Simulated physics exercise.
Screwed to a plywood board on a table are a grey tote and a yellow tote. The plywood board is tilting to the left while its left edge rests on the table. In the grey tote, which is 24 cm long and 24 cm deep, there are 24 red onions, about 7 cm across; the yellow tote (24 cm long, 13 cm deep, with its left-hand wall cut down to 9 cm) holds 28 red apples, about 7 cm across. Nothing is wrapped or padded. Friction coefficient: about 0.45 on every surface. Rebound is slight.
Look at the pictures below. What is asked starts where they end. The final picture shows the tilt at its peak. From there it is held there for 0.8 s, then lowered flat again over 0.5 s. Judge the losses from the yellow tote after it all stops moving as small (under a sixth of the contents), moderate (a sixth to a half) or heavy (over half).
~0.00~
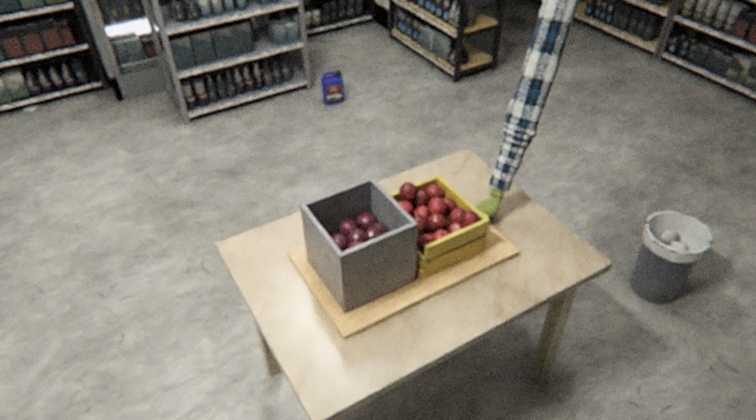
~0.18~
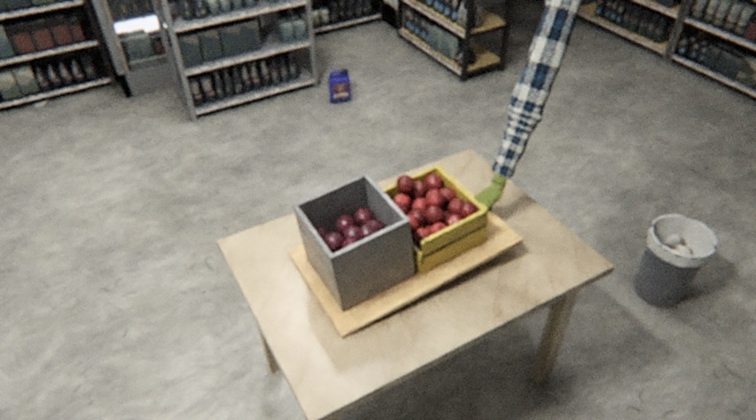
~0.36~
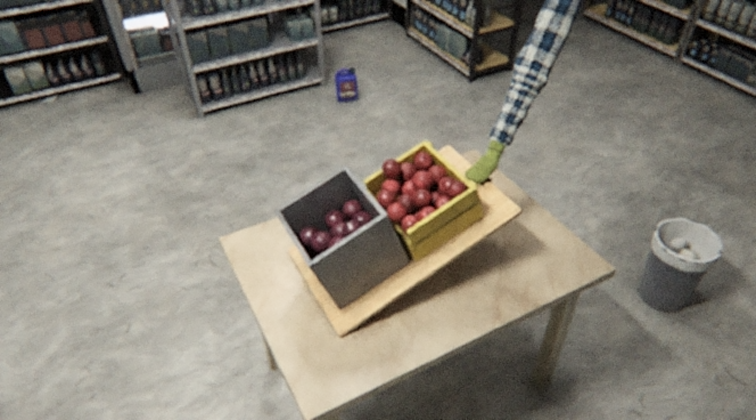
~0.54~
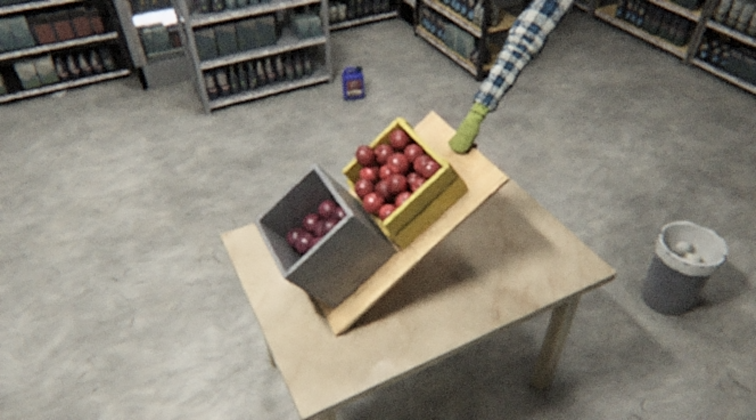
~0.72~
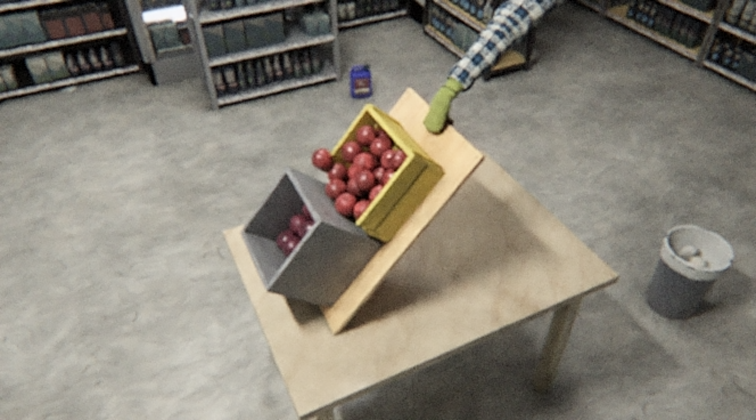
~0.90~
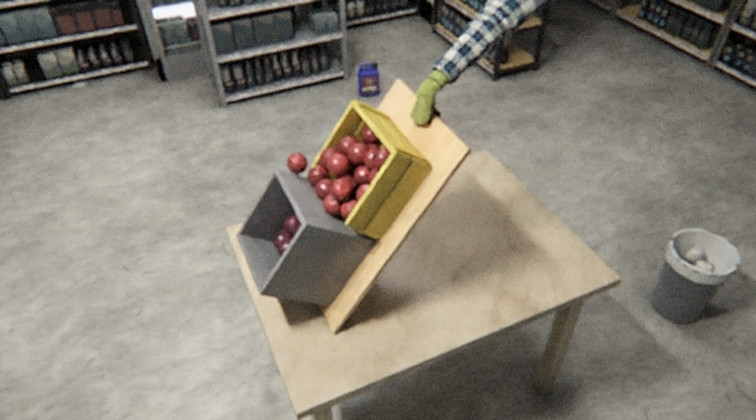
The losses are small.
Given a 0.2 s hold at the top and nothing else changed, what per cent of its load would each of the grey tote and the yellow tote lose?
Grey tote 0%, yellow tote 10%.
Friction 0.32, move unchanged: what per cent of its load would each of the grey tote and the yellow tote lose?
In that case grey tote 0, yellow tote 0 per cent.
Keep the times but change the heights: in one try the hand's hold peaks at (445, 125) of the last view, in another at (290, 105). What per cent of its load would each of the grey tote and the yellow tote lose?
Loss per try - grey tote 0 / 30 percent, yellow tote 0 / 90 percent.
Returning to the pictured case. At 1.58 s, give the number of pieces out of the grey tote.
Estimate for the grey tote by then: Some 0 out.
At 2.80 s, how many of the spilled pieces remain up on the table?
Estimated count: 0.
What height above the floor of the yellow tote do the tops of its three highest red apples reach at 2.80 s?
15 cm, more or less.
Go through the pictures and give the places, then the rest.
In the first picture (we follow the rim corner now nearest the camera; the camera moves round a little), yellow tote at (426, 247); grey tote at (343, 253); tilt 0°; nothing out yet.
Yellow tote at (421, 242); grey tote at (334, 255); tilt 6°, in the second picture.
Yellow tote at (407, 232); grey tote at (312, 263); tilt 19°, in the third picture.
Yellow tote at (383, 225); grey tote at (286, 275); tilt 34°, in the fourth picture.
Yellow tote at (357, 224); grey tote at (268, 287); tilt 47°, in the fifth picture.
Yellow tote at (345, 225); grey tote at (261, 290); tilt 53°; 1 out, the lowest apple at (297, 163), in the sixth picture.
After 1.20 s, tilt 53°; 0 of 24 out of the grey tote and 1 of 28 out of the yellow tote.
After 1.58 s, tilt 53°; 0 of 24 out of the grey tote and 1 of 28 out of the yellow tote.
After 2.12 s, tilt 4°; 0 of 24 out of the grey tote and 1 of 28 out of the yellow tote.
Outcome (at 2.80 s), 0 of 24 out of the grey tote and 2 of 28 out of the yellow tote. Asked share, 2 of 28, 7 per cent.
